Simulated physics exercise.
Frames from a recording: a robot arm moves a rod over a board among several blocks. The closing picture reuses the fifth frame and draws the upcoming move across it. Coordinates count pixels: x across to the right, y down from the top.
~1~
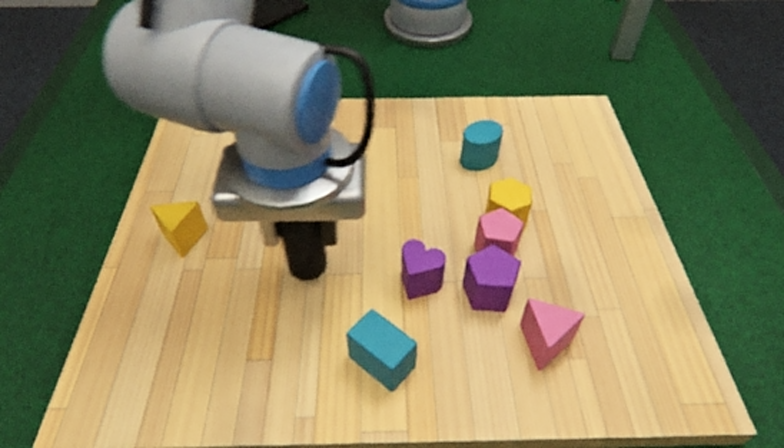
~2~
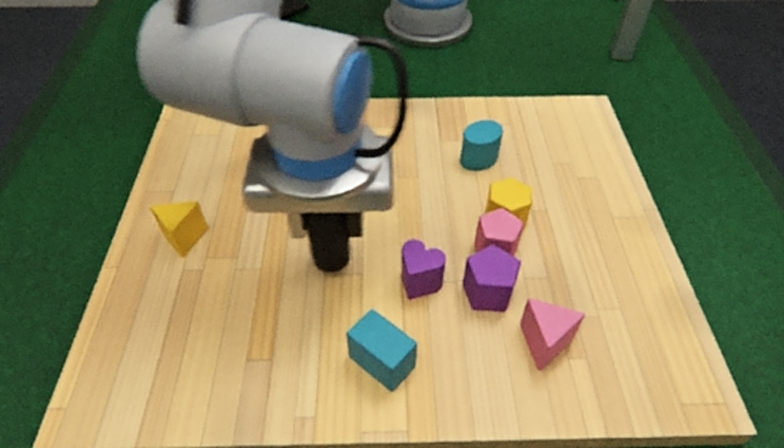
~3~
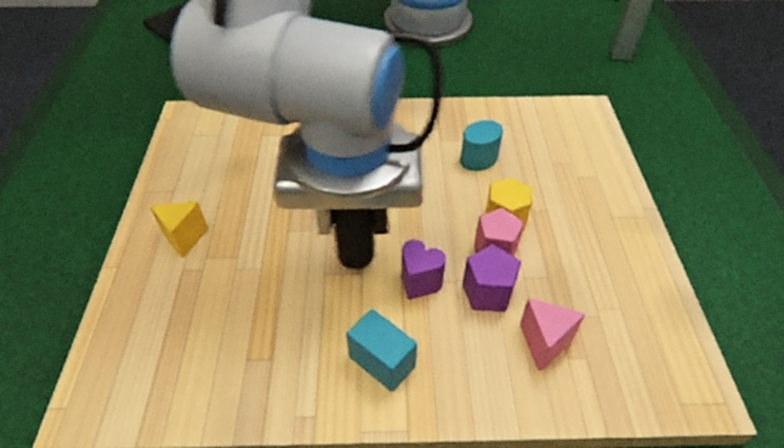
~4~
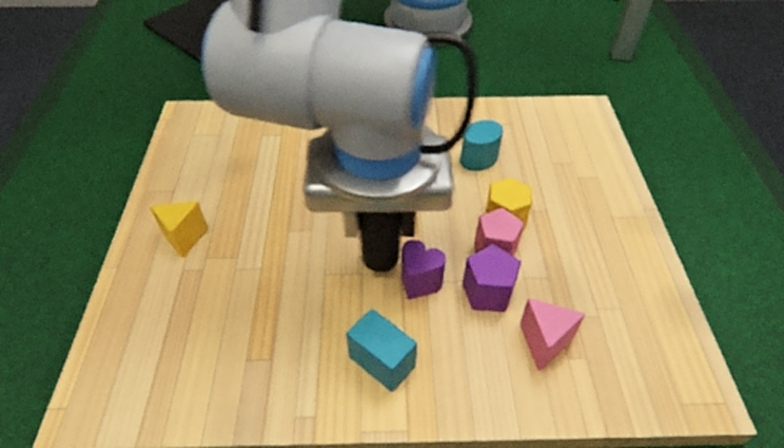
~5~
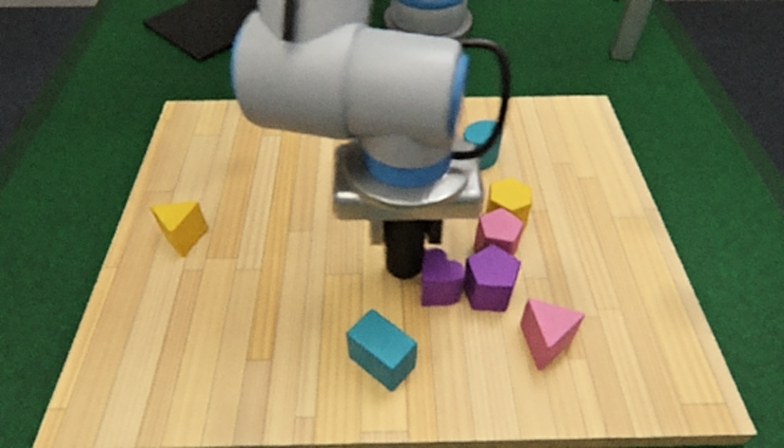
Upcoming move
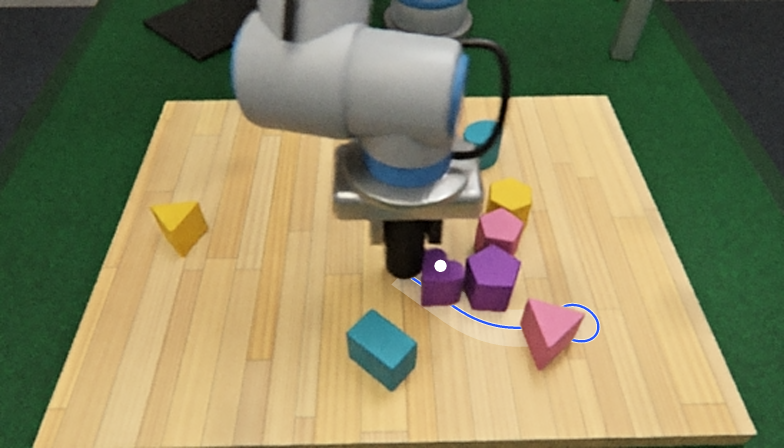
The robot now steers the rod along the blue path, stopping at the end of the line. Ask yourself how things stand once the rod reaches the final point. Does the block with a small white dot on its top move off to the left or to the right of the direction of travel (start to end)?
It slides rightward.
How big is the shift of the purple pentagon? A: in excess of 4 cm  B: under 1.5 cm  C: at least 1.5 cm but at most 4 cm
I choose C.
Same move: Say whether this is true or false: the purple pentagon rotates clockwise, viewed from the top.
The statement is false.
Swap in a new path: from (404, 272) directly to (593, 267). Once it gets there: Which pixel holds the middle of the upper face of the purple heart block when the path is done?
My best guess is (465, 278).
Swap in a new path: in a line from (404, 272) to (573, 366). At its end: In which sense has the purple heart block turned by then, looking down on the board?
From the top, the block rotates clockwise.
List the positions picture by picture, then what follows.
The first frame shows rod tip (308, 266); block tops, purple heart block (422, 256); purple pentagon (494, 266); pink pentagon (501, 224); pink triangular piece (554, 319).
The second frame shows rod (332, 258); blocks unchanged.
The third frame shows rod (356, 255); blocks unchanged.
The fourth frame shows rod (381, 258); blocks unchanged.
The fifth frame shows rod (404, 265); purple heart block (441, 266); purple pentagon (494, 266); pink pentagon (501, 224); pink triangular piece (554, 319).
Path on the board, from (404, 272) over (453, 306) and (513, 328) to (577, 323); the dot is on the purple heart block.
The first path, step by step. One third of the way, rod (454, 299); purple heart block (489, 305), turned 30° clockwise; purple pentagon (507, 268), turned 30° anticlockwise.
Two thirds of the way, rod (517, 321); purple heart block (533, 340), turned 65° clockwise; purple pentagon (519, 263), turned 60° anticlockwise; pink triangular piece (573, 324).
At the end, rod (580, 316); purple heart block (535, 341), turned 75° clockwise; purple pentagon (521, 262), turned 65° anticlockwise; pink pentagon in place; pink triangular piece (606, 332), turned 80° clockwise.
